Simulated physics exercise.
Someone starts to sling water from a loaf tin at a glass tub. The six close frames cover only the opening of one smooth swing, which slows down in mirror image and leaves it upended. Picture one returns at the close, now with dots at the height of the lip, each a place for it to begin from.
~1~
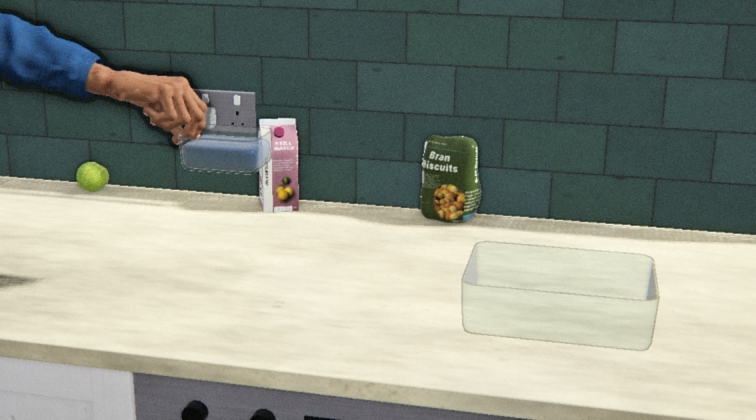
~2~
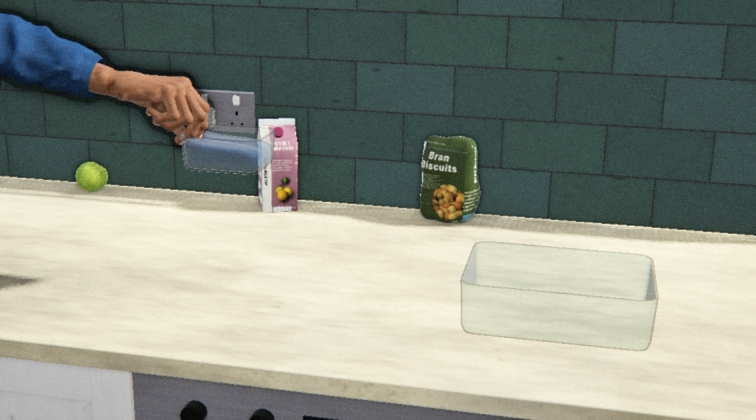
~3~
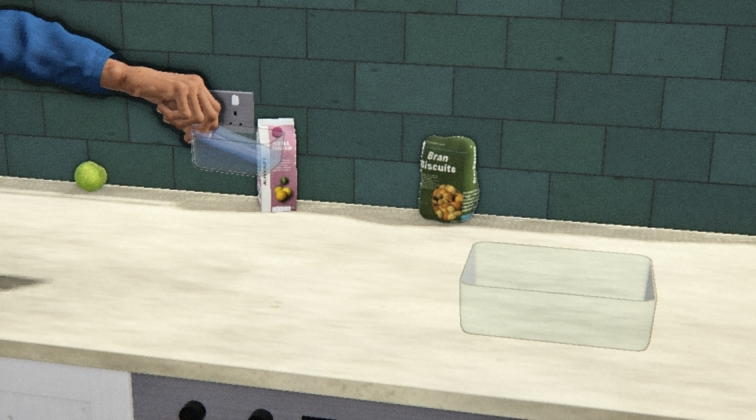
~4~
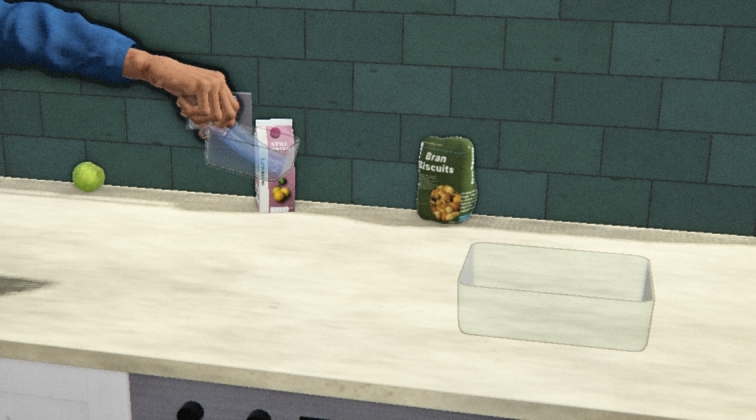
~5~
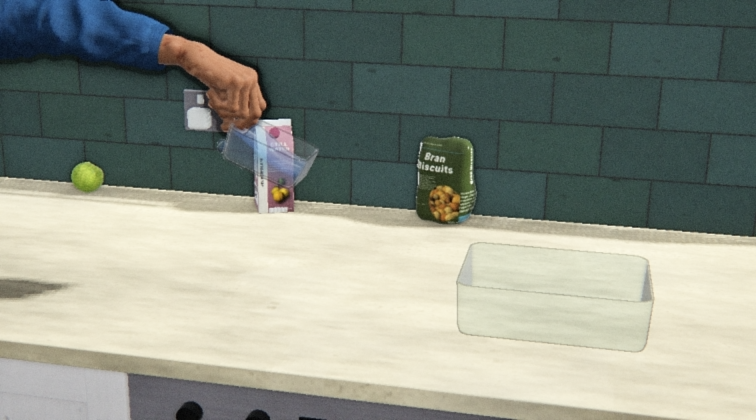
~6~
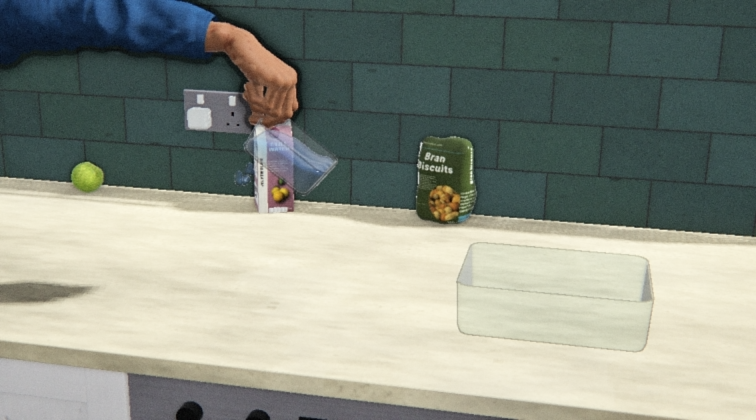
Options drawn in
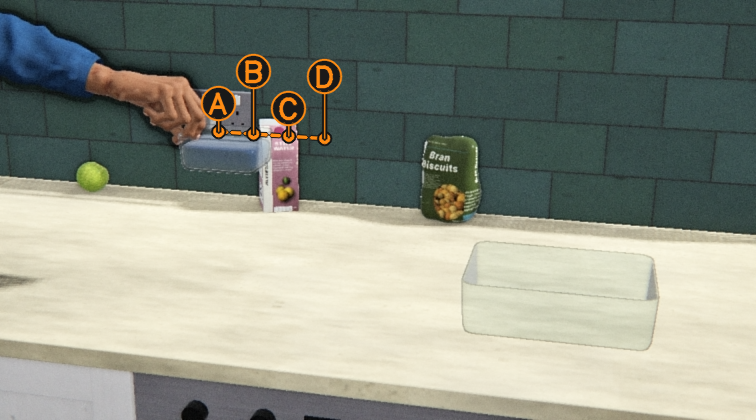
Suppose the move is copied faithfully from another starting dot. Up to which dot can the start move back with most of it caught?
C is the one.
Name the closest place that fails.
That is place B.
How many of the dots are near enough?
Two.
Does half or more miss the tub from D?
No, that is safe.
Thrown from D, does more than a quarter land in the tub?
Yes, clearly.
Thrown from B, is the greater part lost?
Yes, that goes wrong.
On the marked copy, A at (218, 131); B at (253, 133); C at (288, 136); D at (324, 138).
With A, about 0 % lands in the tub, 98 % falls short.
With B, about 9 % lands in the tub, 85 % falls short and 6 % goes beside or beyond.
With C, about 70 % lands in the tub, 24 % falls short and 6 % goes beside or beyond.
With D, about 79 % lands in the tub, 7 % falls short and 14 % goes beside or beyond.
